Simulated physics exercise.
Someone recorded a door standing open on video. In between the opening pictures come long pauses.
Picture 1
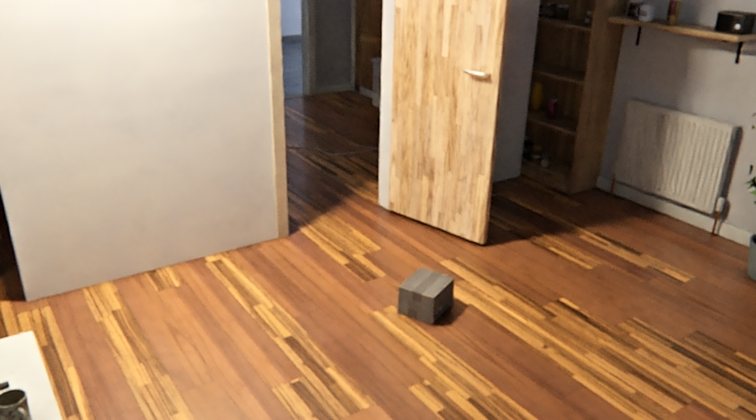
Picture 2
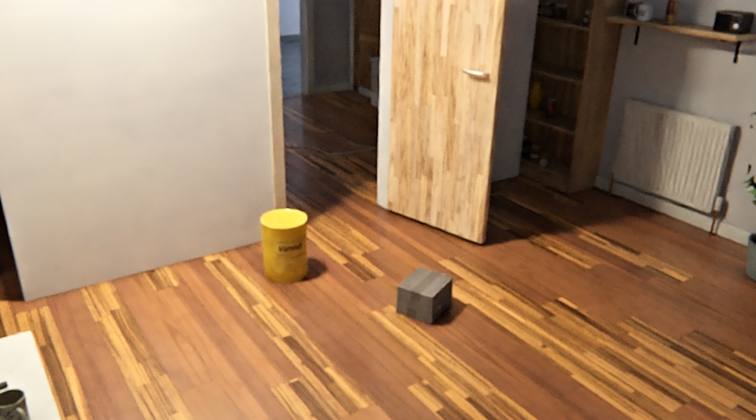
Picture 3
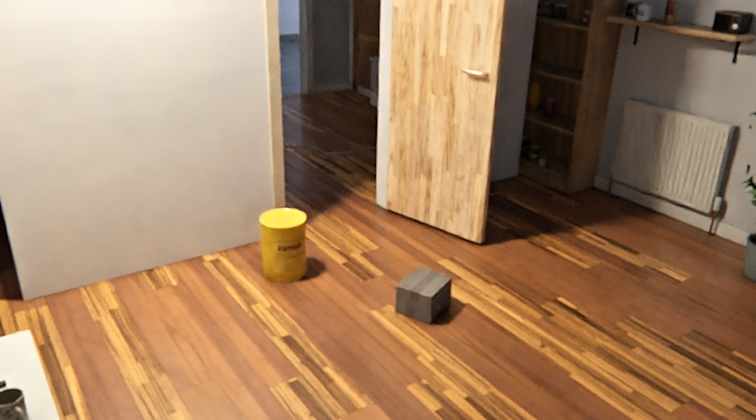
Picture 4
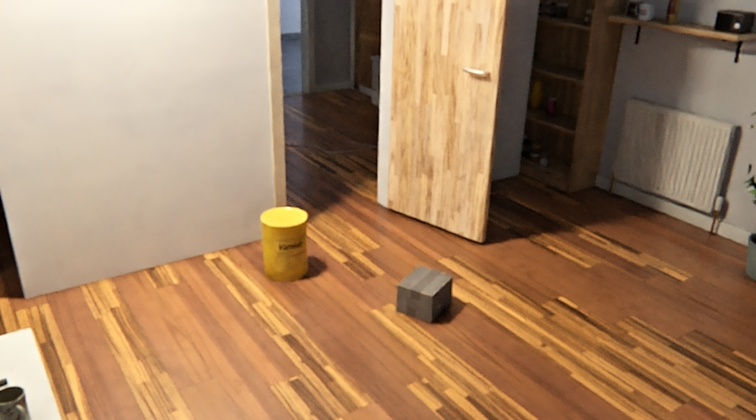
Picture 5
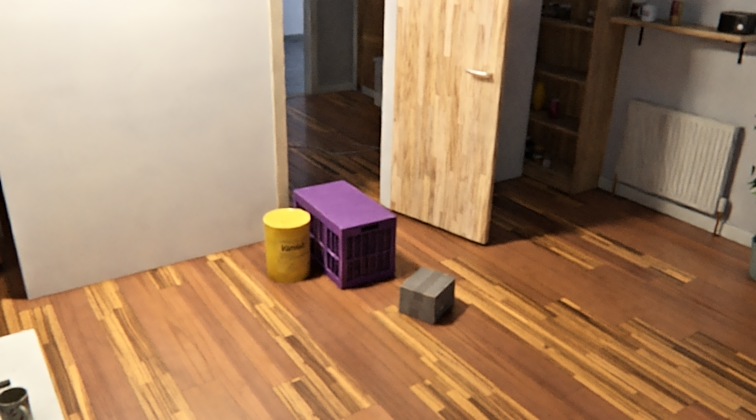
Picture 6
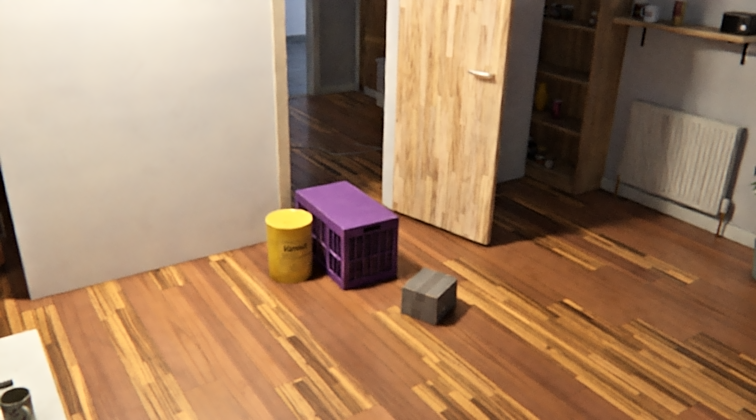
The door stands wide open and still throughout, with a small grey box in front of it on the wooden floor. A yellow pail then appears to the left of the box, and later a large purple container appears between the pail and the door.
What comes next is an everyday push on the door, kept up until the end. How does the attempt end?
The attempt ends with the door held fast partway.
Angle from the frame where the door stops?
Open angle: About 50°.
Then, 0.50 s later than the last frame, door at 95°.
Then, 0.90 s later than the last frame, door at 80°.
Then, 1.20 s later than the last frame, door at 68°.
Then, 1.50 s later than the last frame, door at 56°.
When it is over, door at 51°; all 3 as before. End places, in pixels of the last picture, purple chest near (344, 232).
